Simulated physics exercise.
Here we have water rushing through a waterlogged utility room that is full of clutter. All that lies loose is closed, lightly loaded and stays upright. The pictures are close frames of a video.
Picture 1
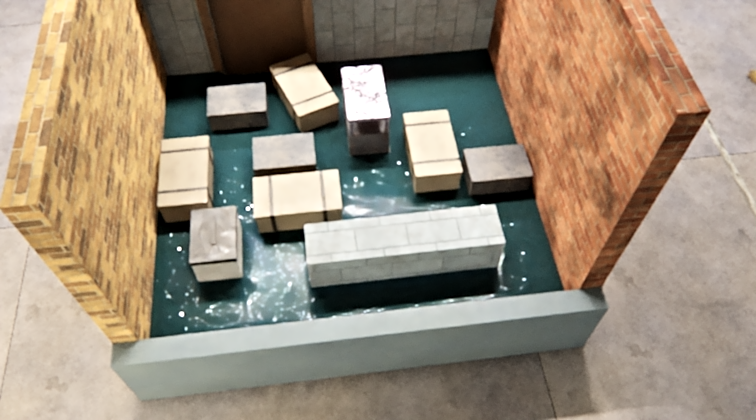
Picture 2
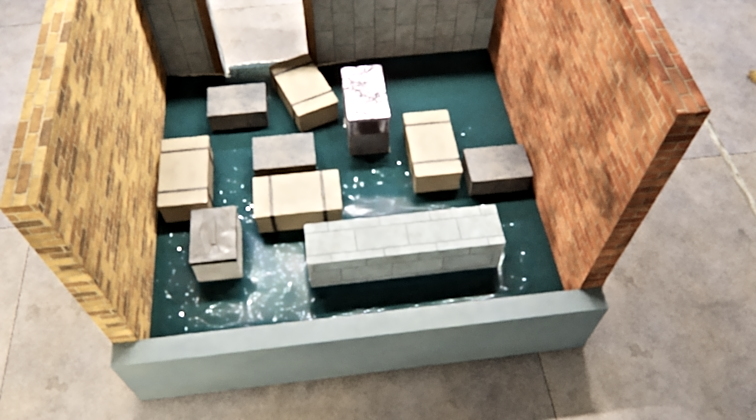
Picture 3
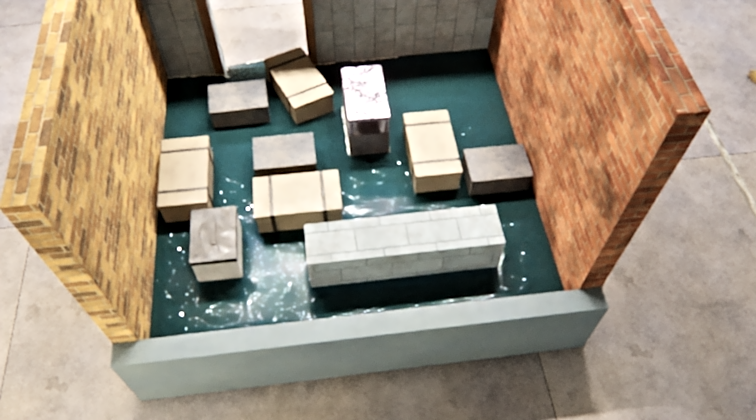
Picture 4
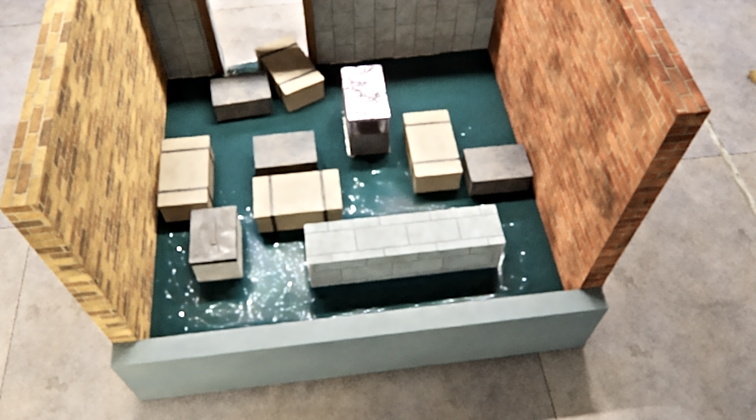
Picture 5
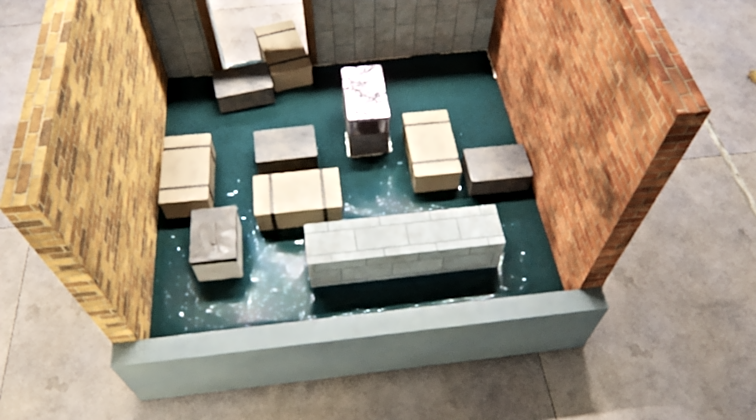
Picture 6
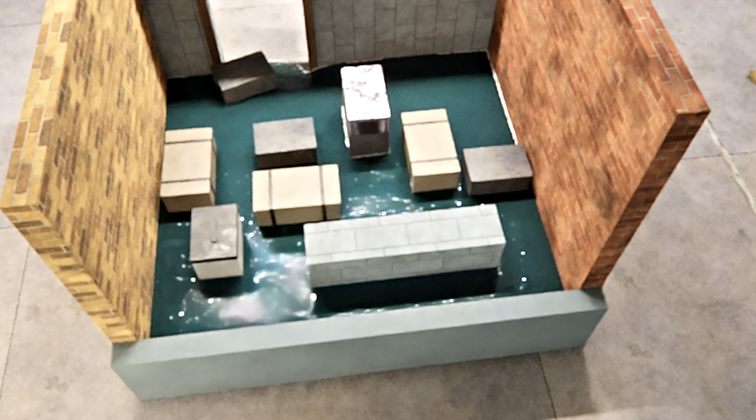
A tan crate near the back doorway drifted toward the bright opening with a gray block beside it, then disappeared from view as the block tilted there, while other boxes in the flooded room barely shifted.
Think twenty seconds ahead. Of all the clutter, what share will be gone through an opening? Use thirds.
It is one to two thirds.
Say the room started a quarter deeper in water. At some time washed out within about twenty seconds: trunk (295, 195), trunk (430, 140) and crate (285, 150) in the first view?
One after the other: Inside, still in, washed out.
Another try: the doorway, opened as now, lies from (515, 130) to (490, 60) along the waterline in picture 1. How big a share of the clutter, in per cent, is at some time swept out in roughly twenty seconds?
Close to 20 %.
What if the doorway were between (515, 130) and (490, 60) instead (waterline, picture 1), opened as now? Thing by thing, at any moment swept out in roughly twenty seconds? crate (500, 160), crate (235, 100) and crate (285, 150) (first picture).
One after the other: Out, no, kept in.
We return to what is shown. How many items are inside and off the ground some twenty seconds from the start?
It comes to 2.
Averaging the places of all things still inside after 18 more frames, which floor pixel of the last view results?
Close to (321, 149).
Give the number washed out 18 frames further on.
3 of them.
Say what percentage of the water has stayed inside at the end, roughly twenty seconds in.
Roughly 64 per cent.
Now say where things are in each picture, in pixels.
In the first picture, a crate at (237, 99) floats; a crate at (284, 151), afloat; 0 of 8 have shifted.
In the second picture, a crate at (237, 99), afloat; a crate at (284, 151) floats; 0 of 8 have shifted.
In the third picture, a crate at (238, 96), afloat, close to its start; a crate at (284, 151), afloat; 2 of 8 have shifted.
In the fourth picture, a crate at (240, 88), afloat, close to its start; a crate at (285, 149), afloat, close to its start; 2 of 8 have shifted.
In the fifth picture, a crate at (242, 79) floats, a stride from its start; a crate at (285, 143) floats, close to its start; 3 of 8 have shifted.
In the sixth picture, a crate at (242, 70) floats, a stride from its start; a crate at (285, 135) floats, close to its start; 5 of 8 have shifted.
A moment on, 2 of 8 are out; 6 afloat.
Next, 3 of 8 are out; 3 afloat.
Later, 3 of 8 are out; 2 afloat.
In the end, 3 of 8 are out; 2 afloat.
